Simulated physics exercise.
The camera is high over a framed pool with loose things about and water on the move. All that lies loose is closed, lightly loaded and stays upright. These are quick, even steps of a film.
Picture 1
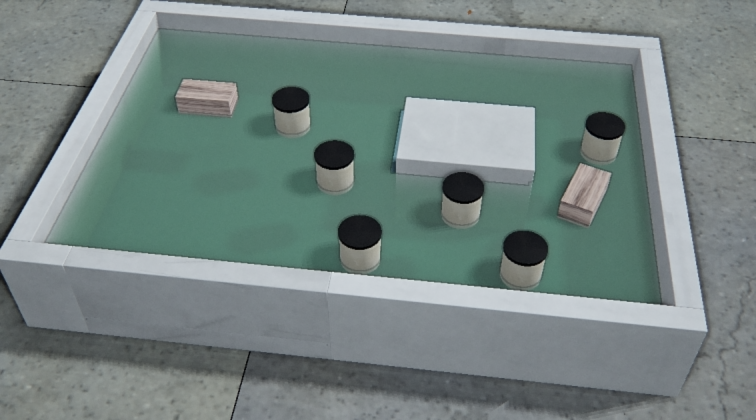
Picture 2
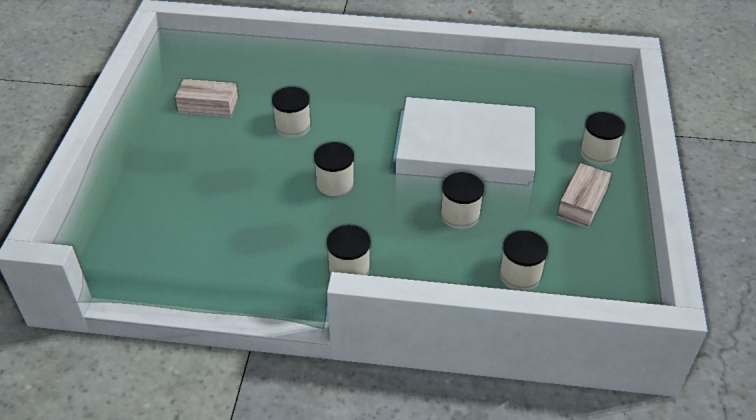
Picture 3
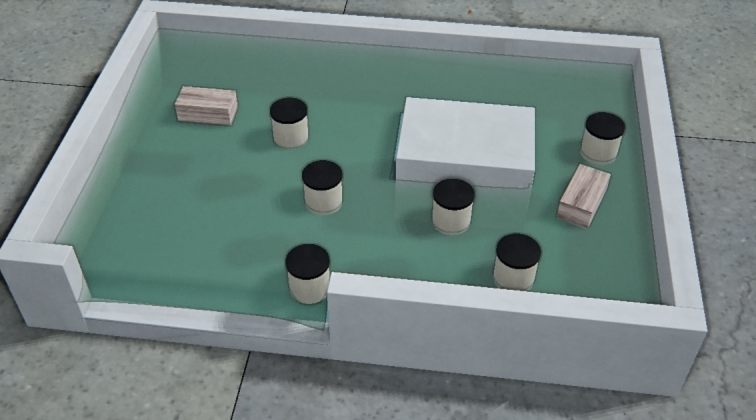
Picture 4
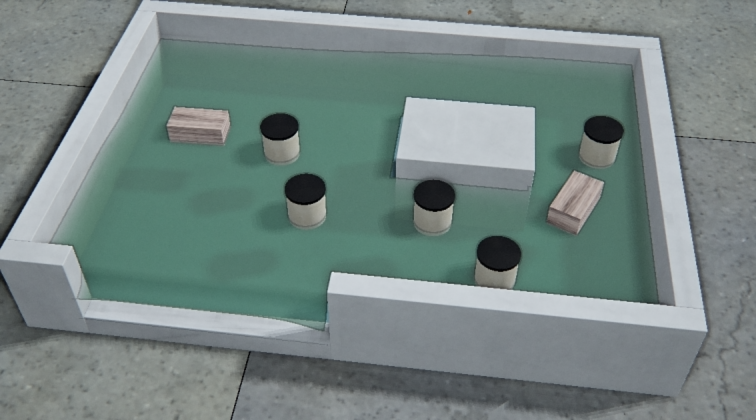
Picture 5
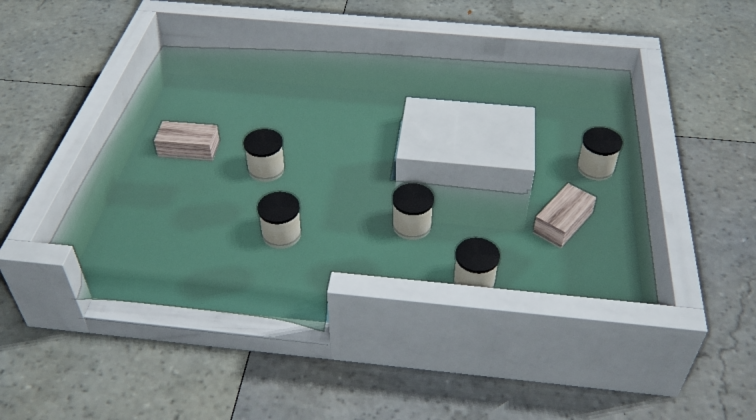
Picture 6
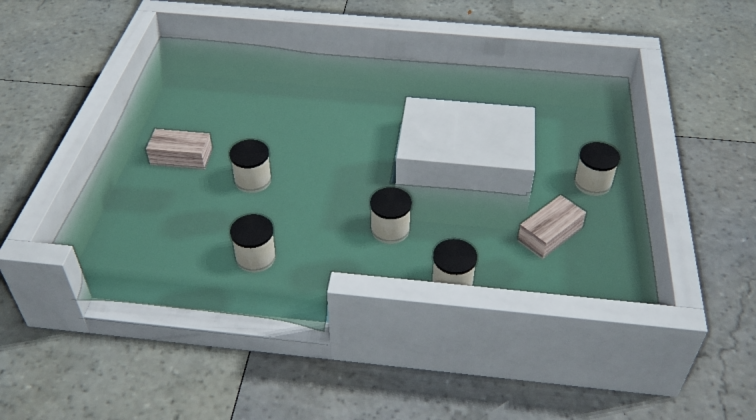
Black-topped pails and wooden blocks drifting toward a gap opened in the pool's front wall, one pail passing from view.
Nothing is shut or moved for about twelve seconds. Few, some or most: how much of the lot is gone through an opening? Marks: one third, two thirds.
It is at least two thirds.
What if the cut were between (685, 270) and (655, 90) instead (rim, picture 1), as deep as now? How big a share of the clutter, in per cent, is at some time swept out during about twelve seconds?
Some 80 per cent.
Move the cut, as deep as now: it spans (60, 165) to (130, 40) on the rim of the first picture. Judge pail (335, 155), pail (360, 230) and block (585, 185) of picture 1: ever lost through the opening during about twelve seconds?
In turn: Washed out, out, inside.
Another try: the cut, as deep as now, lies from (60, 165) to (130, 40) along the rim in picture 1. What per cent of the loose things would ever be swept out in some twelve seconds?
About 50 per cent.
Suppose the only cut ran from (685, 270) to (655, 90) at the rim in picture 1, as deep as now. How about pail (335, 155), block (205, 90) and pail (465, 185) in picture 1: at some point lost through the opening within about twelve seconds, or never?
As listed: Carried outside, inside, washed out.
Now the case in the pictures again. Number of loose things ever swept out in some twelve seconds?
The number is 6.
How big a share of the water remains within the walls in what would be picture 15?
Roughly 58 per cent.
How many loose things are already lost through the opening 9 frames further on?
I count 5.
A moment on, 2 of 8 are out; 6 afloat.
Next, 5 of 8 are out; 3 afloat.
Later, 6 of 8 are out; 2 afloat.
In the end, 6 of 8 are out; 2 afloat.
